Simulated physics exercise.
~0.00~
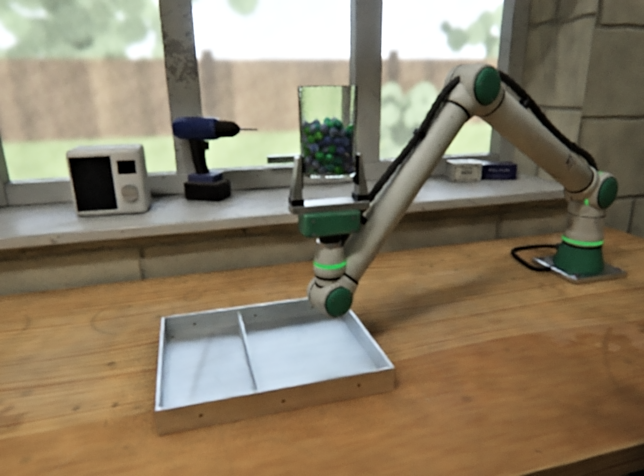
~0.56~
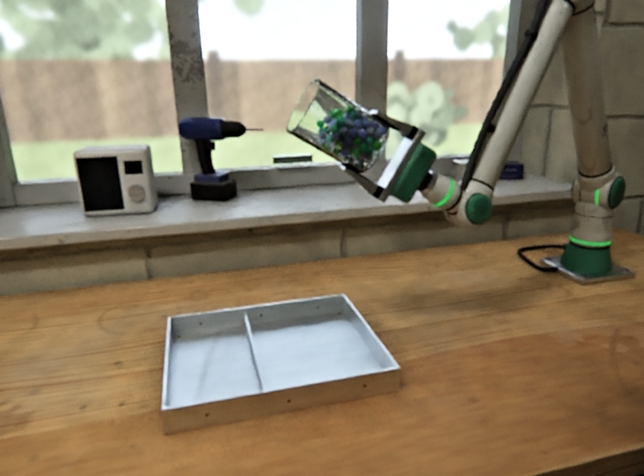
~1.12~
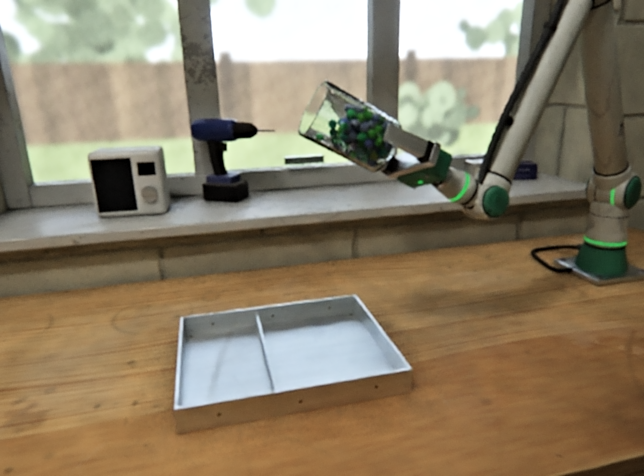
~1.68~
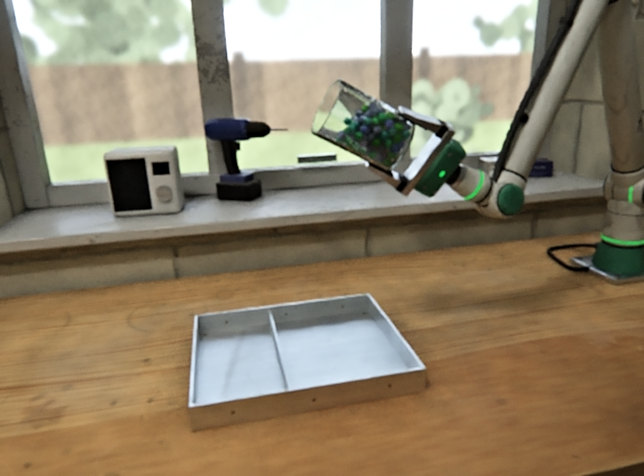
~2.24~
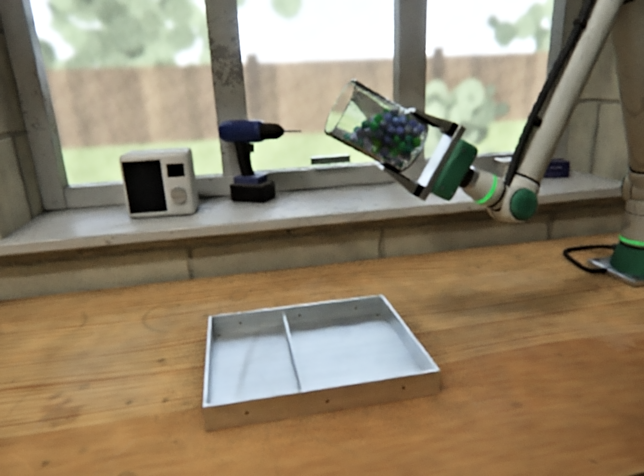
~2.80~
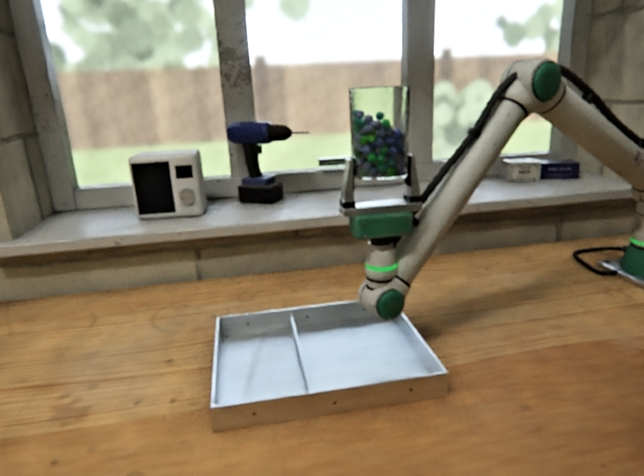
A wooden worktop beneath a wide window is seen from the front and slightly above, with a white boxy device and a blue cordless drill on the stone sill. A pale robot arm with green joints holds a clear tumbler of small blue, green and purple sweets upright above a grey divided tray. The arm swings the tumbler up and tilts it steeply to the left, its mouth pointing away from the arm's base. It stays tilted while the sweets shift inside. Finally the arm returns it upright, with the sweets still inside and the tray empty.
